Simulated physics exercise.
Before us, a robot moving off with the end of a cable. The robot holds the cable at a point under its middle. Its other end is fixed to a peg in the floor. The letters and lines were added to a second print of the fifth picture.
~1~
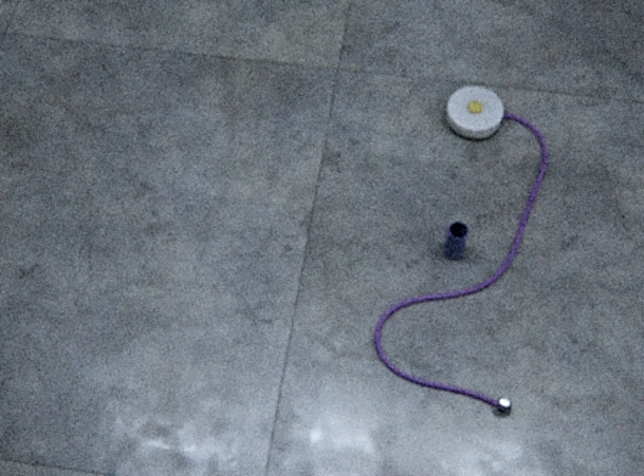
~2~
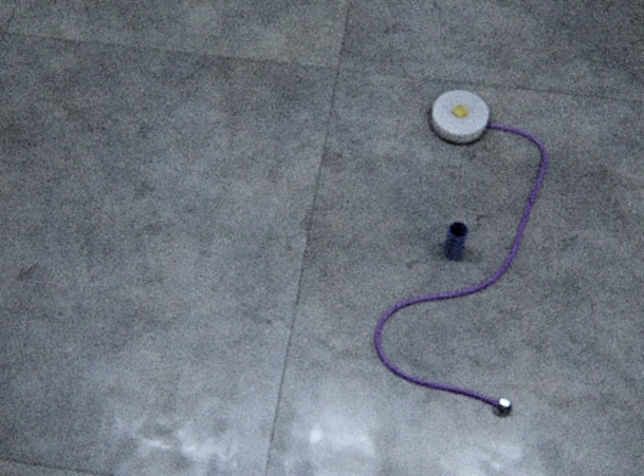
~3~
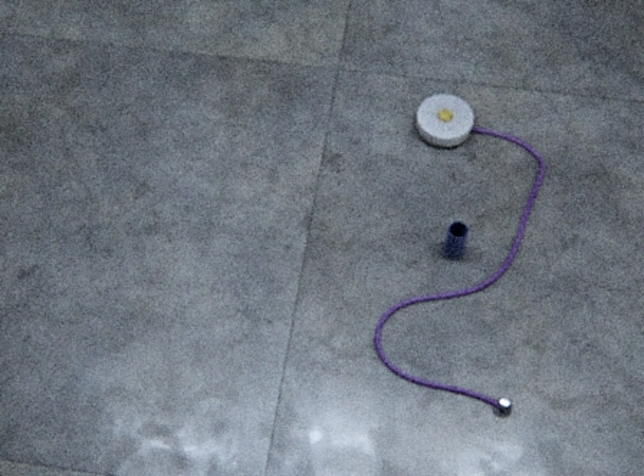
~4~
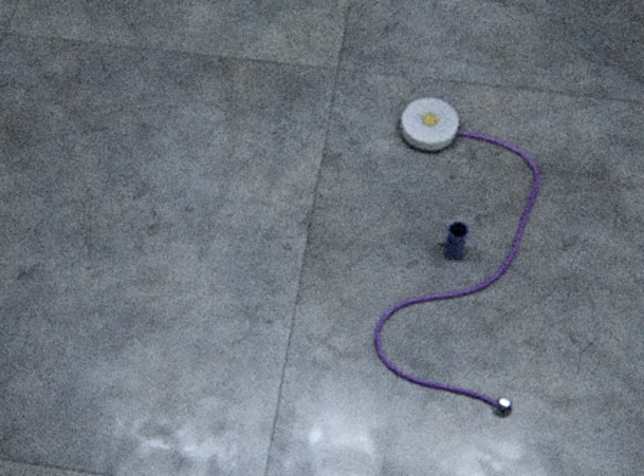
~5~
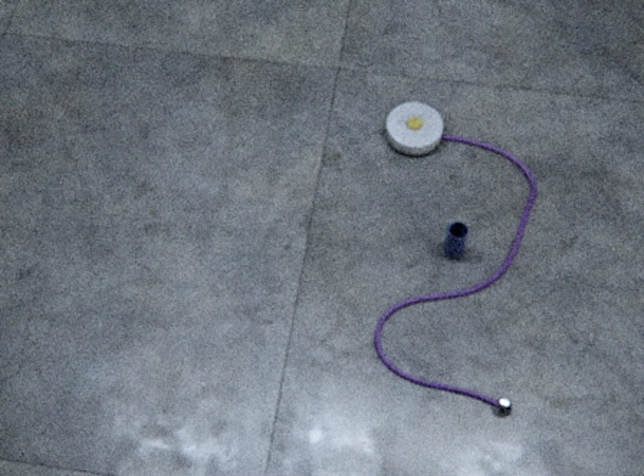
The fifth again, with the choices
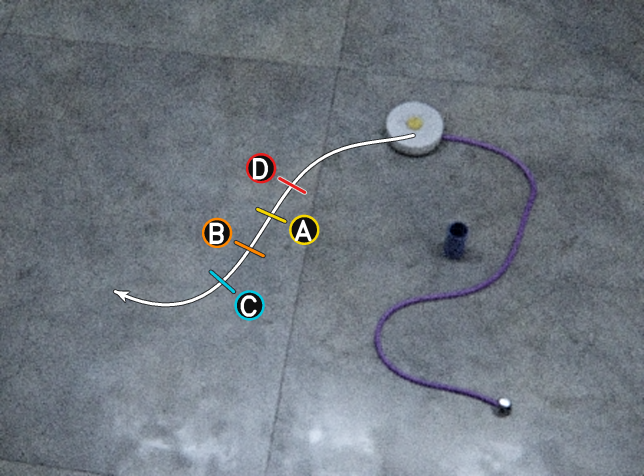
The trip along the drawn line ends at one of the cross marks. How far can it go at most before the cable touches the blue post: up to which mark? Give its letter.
No farther than B.
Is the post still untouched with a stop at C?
For that mark, no.
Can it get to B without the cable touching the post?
For that mark, yes.
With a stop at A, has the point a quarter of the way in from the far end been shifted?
No.
On the marked copy, A at (271, 215); B at (250, 249); C at (222, 282); D at (292, 185); the route from (413, 135) via (269, 219) to (115, 292).
Taking B. A third of the way, robot (338, 145), middle of the cable (486, 284).
Two thirds of the way, robot (284, 190), middle of the cable (485, 283).
When it is over, robot (249, 244), middle of the cable (482, 280); nothing has been touched.
As for the rest, A is safe but short; C brings the cable against the post; D is safe but short.
